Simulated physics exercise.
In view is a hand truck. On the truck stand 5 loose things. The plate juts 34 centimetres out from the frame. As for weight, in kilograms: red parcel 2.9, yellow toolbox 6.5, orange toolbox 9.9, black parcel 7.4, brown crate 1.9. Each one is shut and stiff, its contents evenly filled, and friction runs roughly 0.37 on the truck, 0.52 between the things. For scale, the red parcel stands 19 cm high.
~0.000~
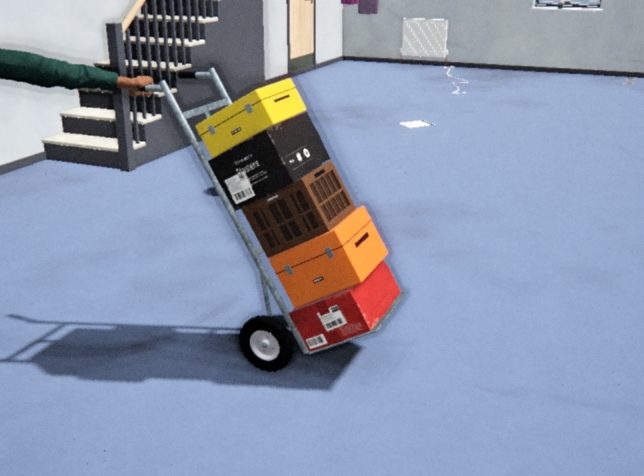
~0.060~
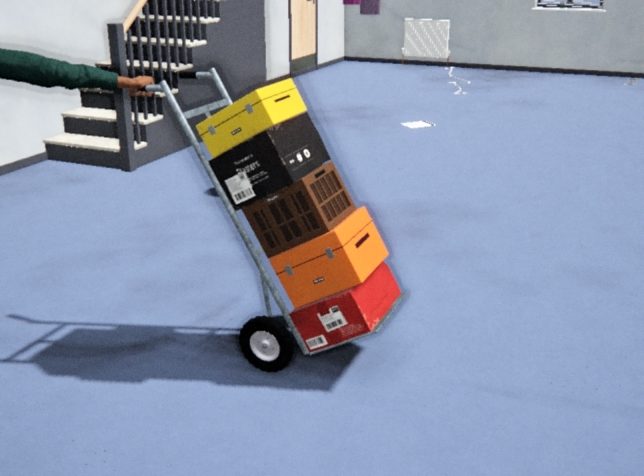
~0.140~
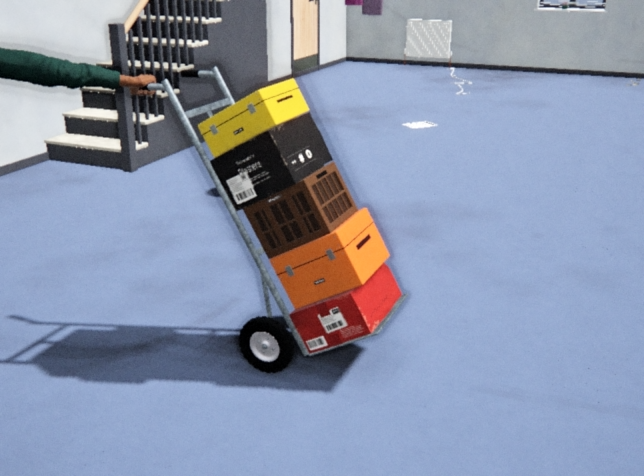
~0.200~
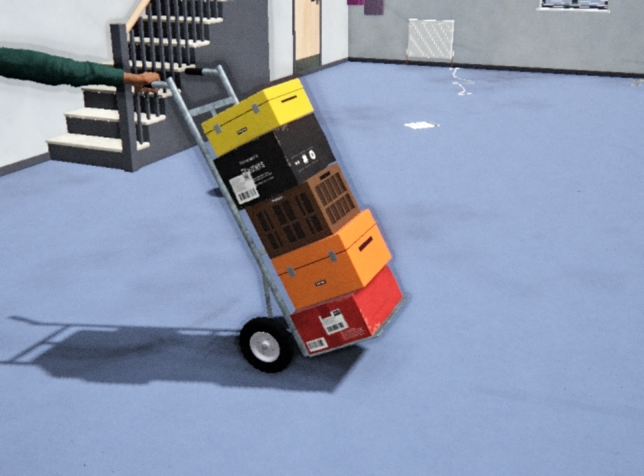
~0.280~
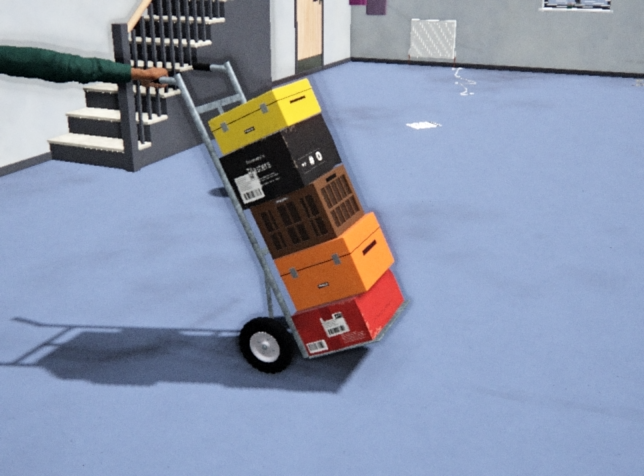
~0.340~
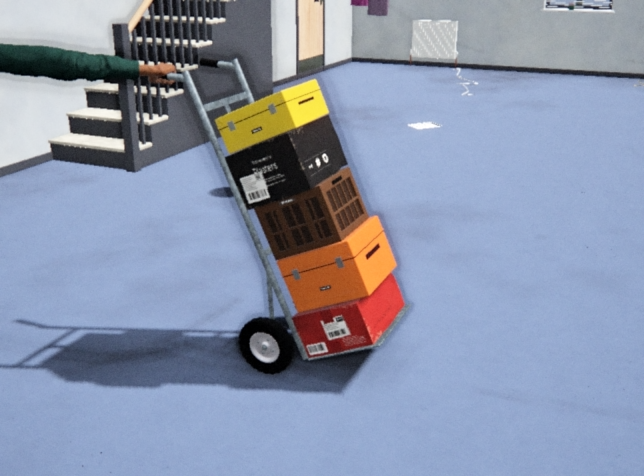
To begin with, a hand in a green sleeve holds a leaning hand truck stacked with a red box, an orange box, a brown crate, a black box and a yellow box on top. The truck barely moves at first, then the arm slowly raises it slightly more upright, the stack shifting right with it.
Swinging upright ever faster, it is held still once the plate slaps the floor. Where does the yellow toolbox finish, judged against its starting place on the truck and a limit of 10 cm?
It finishes outside the limit.
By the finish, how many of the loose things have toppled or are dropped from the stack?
It adds up to 5.
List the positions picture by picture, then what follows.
Truck 30° back; yellow toolbox (252, 118); red parcel (347, 302), in the first frame.
Truck 30° back; black parcel (272, 160); brown crate (300, 209), in the second frame.
Truck 29° back; red parcel (347, 304); orange toolbox (331, 258), in the third frame.
Truck 28° back; black parcel (277, 161); brown crate (304, 210), in the fourth frame.
Truck 26° back; red parcel (349, 308); orange toolbox (335, 261), in the fifth frame.
Truck 24° back; yellow toolbox (273, 116); black parcel (289, 161), in the sixth frame.
By 1.04 s, truck upright; yellow toolbox rocked 15° off its seat near (424, 142); black parcel rocked 15° off its seat; brown crate rocked 15° off its seat.
By 1.44 s, truck upright; yellow toolbox now dropped from the stack; black parcel rocked 37° off its seat; brown crate rocked 37° off its seat.
By 1.74 s, truck upright; orange toolbox, black parcel and brown crate now dropped from the stack; red parcel on its side.
When it is over (2.8 s), dropped from the stack, yellow toolbox, orange toolbox, black parcel and brown crate; lying over on the truck, red parcel.
